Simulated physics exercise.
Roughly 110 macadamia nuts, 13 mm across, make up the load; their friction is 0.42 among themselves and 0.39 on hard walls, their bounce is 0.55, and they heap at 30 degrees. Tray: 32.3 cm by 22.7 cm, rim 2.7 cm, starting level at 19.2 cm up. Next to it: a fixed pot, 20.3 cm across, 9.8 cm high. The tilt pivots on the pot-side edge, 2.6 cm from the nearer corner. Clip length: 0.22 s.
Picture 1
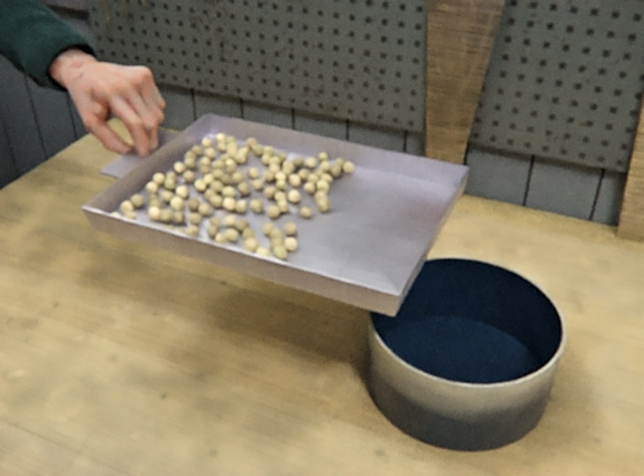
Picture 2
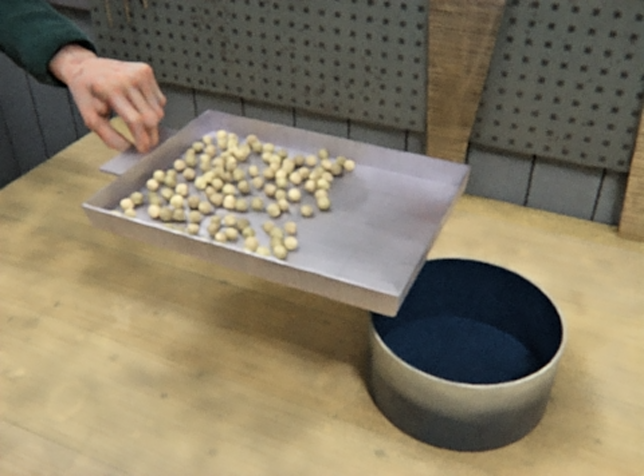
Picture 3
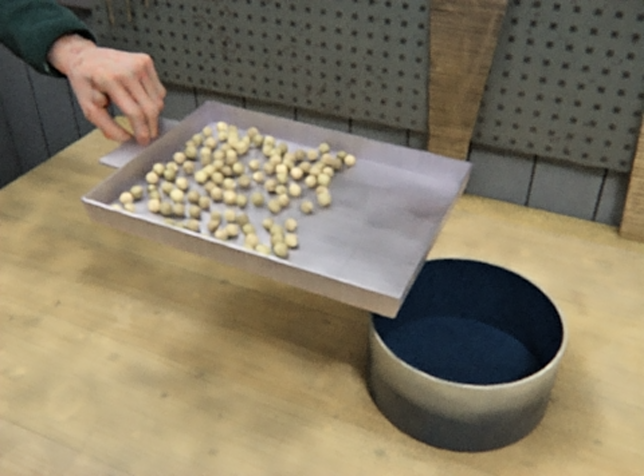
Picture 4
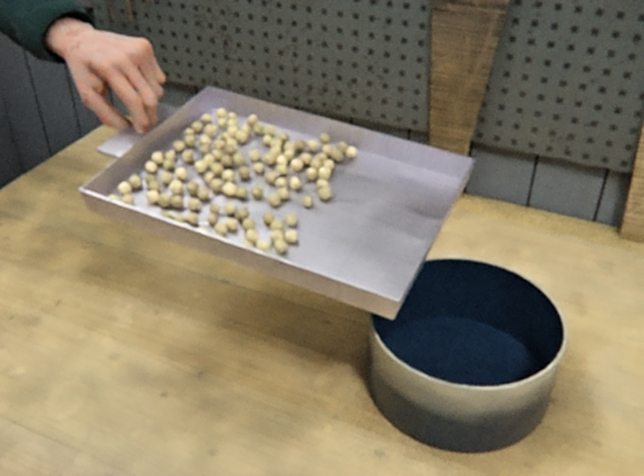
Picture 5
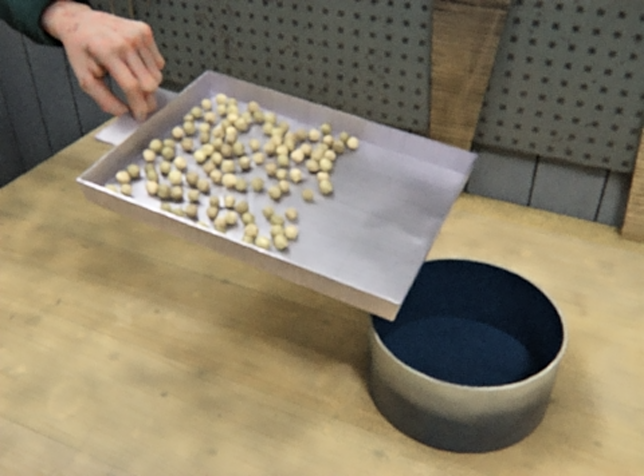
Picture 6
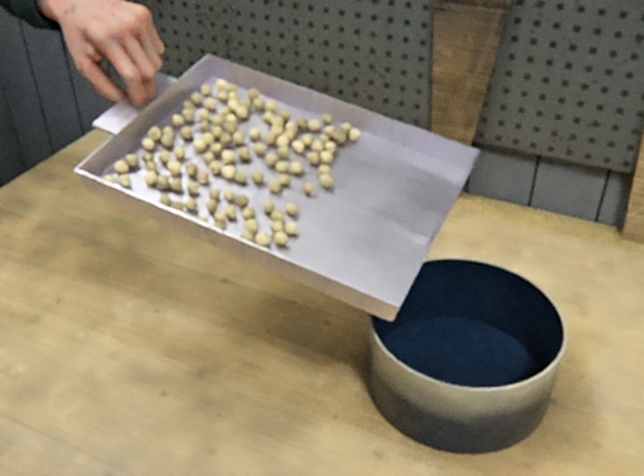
A metal tray of round pale nuts tilts gradually as a hand raises its left end.
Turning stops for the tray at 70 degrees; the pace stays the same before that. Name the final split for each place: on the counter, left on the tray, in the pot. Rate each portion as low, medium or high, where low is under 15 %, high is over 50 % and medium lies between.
Counter medium, left on the tray high, pot low.
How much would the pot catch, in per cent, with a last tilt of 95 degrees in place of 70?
Then about 0 per cent.
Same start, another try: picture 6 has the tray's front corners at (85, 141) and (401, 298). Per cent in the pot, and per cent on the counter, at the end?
Pot 20, counter 10.
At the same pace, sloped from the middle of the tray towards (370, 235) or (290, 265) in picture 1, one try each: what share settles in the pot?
Approximately 10 percent, then 0 percent.
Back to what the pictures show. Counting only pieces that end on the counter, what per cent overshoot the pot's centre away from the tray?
About 70 per cent.
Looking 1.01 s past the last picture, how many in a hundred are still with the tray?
Around 85 percent.
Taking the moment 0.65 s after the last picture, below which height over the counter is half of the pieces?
Roughly 24 cm above the counter.
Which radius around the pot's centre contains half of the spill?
That comes to near 26 cm.
Then, 0.39 s after the last picture, tilt 40 degrees; the tray holds 100 %, the pot 0 %.
Then, 0.65 s after the last picture, tilt 59 degrees; the tray holds 100 %, the pot 0 %.
Then, 1.01 s after the last picture, tilt 70 degrees; the tray holds 85 %, the pot 0 %.
In the end, counter 25 %, tray 75 %, pot 0 %.
